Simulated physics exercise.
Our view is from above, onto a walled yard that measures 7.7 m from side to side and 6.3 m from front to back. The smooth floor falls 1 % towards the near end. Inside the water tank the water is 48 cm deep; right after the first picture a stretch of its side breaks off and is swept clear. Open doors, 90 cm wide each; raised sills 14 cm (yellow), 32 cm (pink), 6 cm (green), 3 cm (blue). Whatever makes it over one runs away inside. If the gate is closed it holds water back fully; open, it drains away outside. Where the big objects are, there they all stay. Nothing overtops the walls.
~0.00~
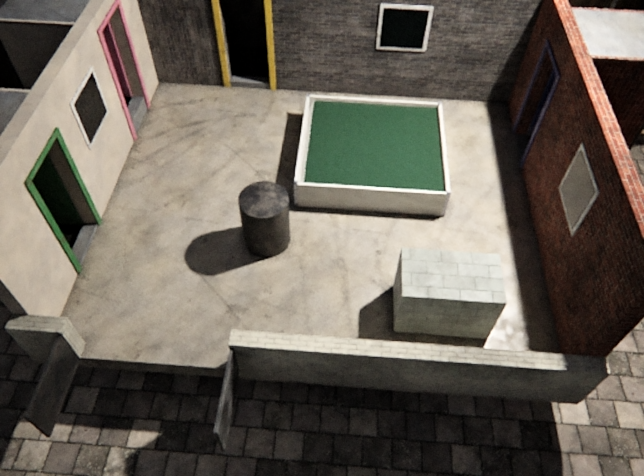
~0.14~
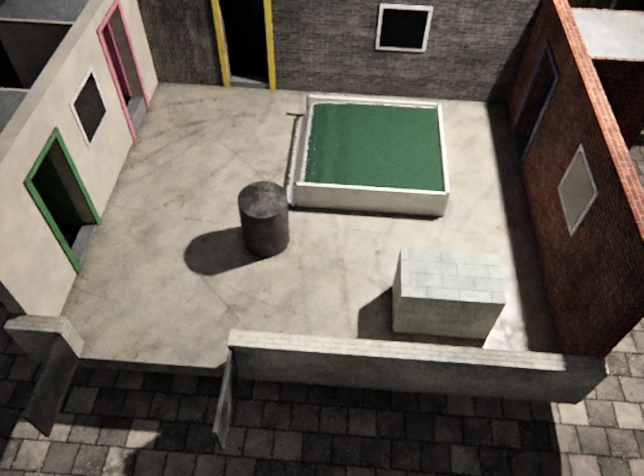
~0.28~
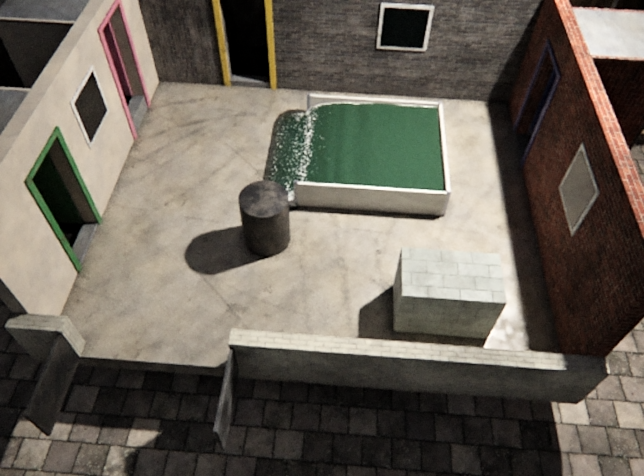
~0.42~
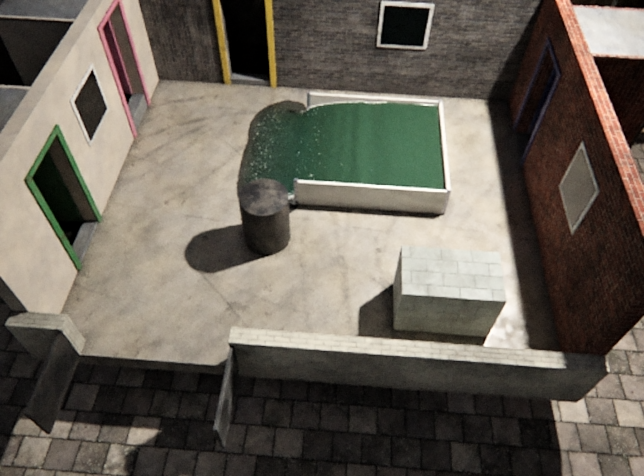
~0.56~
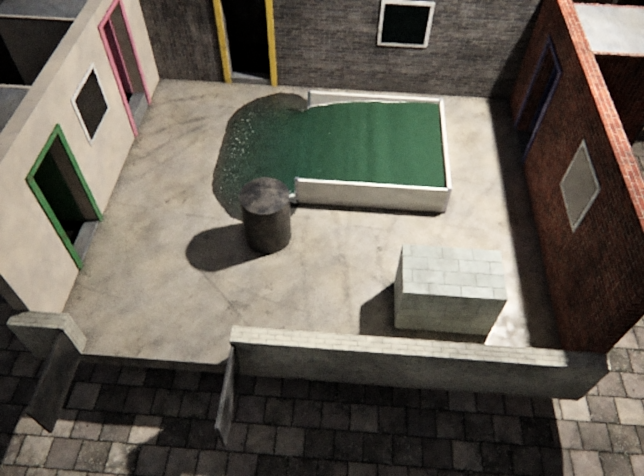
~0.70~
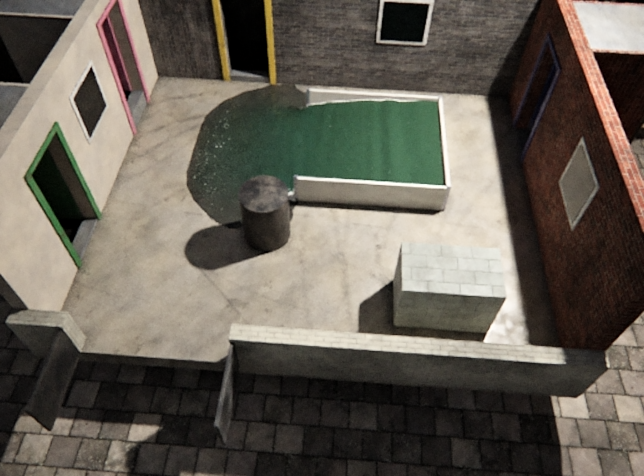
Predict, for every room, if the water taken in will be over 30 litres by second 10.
In order: The yellow door falls short of the limit; the pink door falls short of the limit; the green door surpasses the limit; the blue door falls short of the limit.
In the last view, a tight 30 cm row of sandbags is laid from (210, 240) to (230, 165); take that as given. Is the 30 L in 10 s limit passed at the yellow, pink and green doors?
Yellow within the limit, pink within the limit, green within the limit.
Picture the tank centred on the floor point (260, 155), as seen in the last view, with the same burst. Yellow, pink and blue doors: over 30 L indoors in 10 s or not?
Yellow gets no more than that, pink gets no more than that, blue gets more than that.
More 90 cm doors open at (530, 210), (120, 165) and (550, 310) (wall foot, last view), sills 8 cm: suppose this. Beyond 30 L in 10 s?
Taking them in order, the first gets too little, the second enough and the third too little.
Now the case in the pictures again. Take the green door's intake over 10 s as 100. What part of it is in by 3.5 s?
Share by then: ~ 45 %.
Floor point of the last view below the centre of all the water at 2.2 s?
The water's centre sits at about (282, 154).
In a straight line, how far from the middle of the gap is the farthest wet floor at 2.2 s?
It comes to some 4.6 metres.
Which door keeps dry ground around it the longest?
Blue.
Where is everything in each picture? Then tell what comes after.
The first frame shows still water, 48 cm deep, in the water tank at (373, 144).
In the second frame, water pours out at (304, 153) and has run 1.2 m, to (290, 205); typically 4 cm deep outside, 48 cm at the water tank's back.
In the third frame, water pours out at (304, 153) and has run 1.4 m, to a hidden place; typically 8 cm deep outside, 48 cm at the water tank's back.
In the fourth frame, water pours out at (304, 151) and has run 1.7 m, to a hidden place; typically 7 cm deep outside, 48 cm at the water tank's back.
In the fifth frame, water pours out at (305, 150) and has run 1.9 m, to (236, 213); typically 6 cm deep outside, 48 cm at the water tank's back.
In the sixth frame, the front is at (194, 188), 2.2 m from the gap at (304, 149); 6.1 m2 of floor is under water; 48 cm left at the back of the water tank.
After 1.4 s water covers 30 % of the floor and is deepest (24 cm) near (128, 151); yellow door 7 cm at the sill, 0 L in, pink door 16 cm at the sill, 0 L in, green door not reached, blue door not reached.
After 2.2 s water covers 40 % of the floor and is deepest (30 cm) near (156, 82); yellow door 9 cm at the sill, 0 L in, pink door 25 cm at the sill, 0 L in, green door 12 cm at the sill, 1 L in, blue door not reached.
After 3.5 s water covers 40 % of the floor and is deepest (32 cm) near (52, 334); yellow door 9 cm at the sill, 0 L in, pink door 26 cm at the sill, 0 L in, green door 14 cm at the sill, 39 L in, blue door not reached.
After 6.0 s water covers 55 % of the floor and is deepest (20 cm) near (52, 334); yellow door 10 cm at the sill, 2 L in, pink door 11 cm at the sill, 0 L in, green door 9 cm at the sill, 78 L in, blue door not reached.
After 10.0 s water covers 80 % of the floor and is deepest (11 cm) near (52, 334); yellow door 3 cm at the sill, 2 L in, pink door 4 cm at the sill, 0 L in, green door 8 cm at the sill, 88 L in, blue door 4 cm at the sill, 4 L in.
